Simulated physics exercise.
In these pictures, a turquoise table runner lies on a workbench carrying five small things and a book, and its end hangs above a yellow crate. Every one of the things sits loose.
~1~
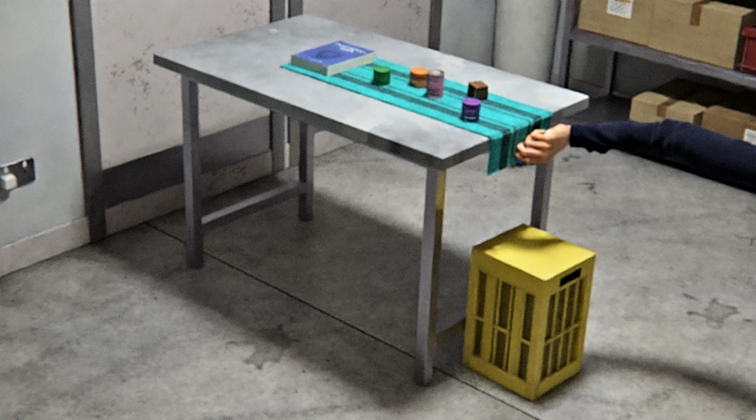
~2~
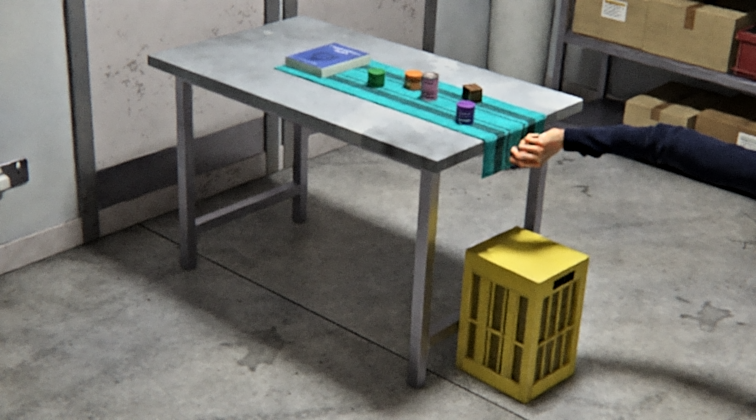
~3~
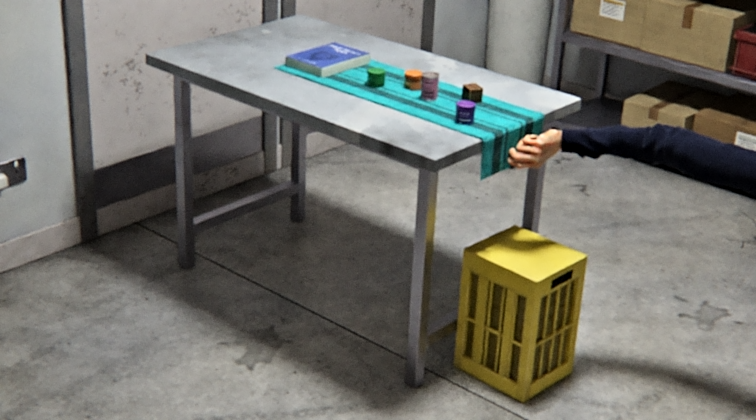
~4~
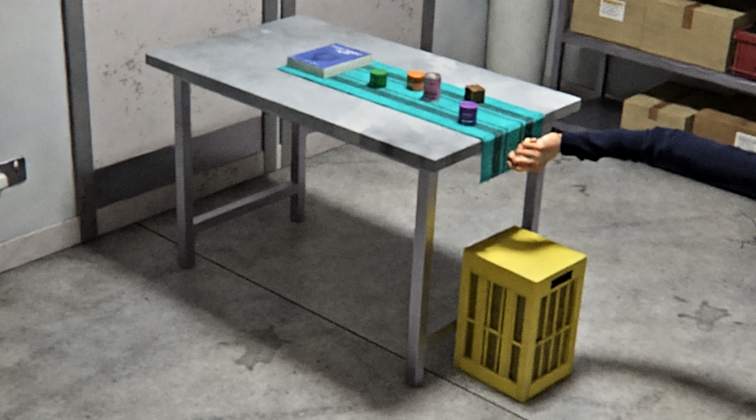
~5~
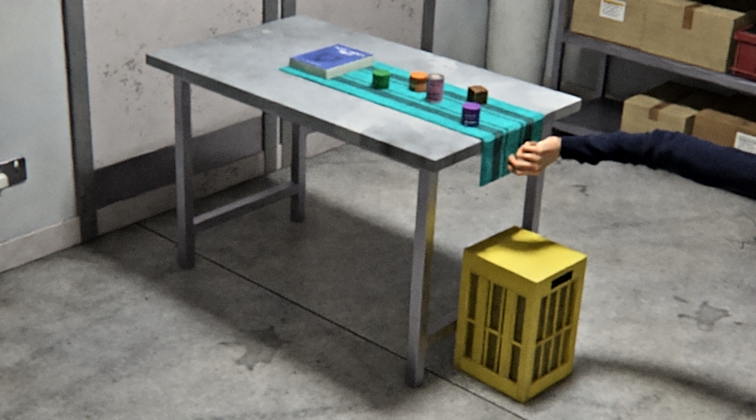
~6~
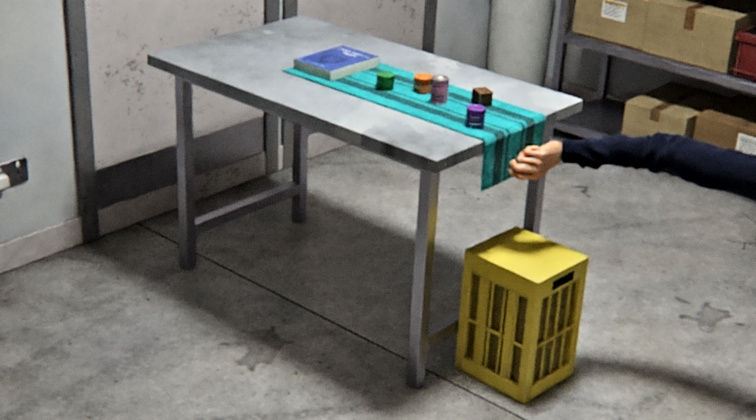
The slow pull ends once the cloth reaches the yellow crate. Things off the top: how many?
The number still up top goes down by two, if you watch closely.
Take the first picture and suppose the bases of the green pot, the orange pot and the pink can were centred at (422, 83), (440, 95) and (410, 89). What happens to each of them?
Here's what happens: The green pot remains aboard, the orange pot remains aboard, the pink can remains aboard.
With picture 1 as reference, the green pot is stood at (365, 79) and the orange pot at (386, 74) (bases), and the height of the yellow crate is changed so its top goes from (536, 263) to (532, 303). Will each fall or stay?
The green pot stays on, the orange pot does not fall.
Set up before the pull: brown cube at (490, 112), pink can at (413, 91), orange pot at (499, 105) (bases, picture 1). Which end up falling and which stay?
As for the brown cube, it goes off; the pink can stays aboard; the orange pot goes off.
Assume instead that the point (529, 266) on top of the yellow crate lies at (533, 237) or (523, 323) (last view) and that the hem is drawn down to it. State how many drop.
Count: 1, then 4.
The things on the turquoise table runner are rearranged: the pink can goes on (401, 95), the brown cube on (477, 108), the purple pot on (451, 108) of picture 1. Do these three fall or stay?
I reckon the pink can hangs on, the brown cube takes a fall and the purple pot takes a fall.
A little later, hem near (508, 226); purple pot gone.
Next, hem on the crate; purple pot and brown cube gone.
When it is over, hem on the crate; purple pot and brown cube gone. The workbench loses two.
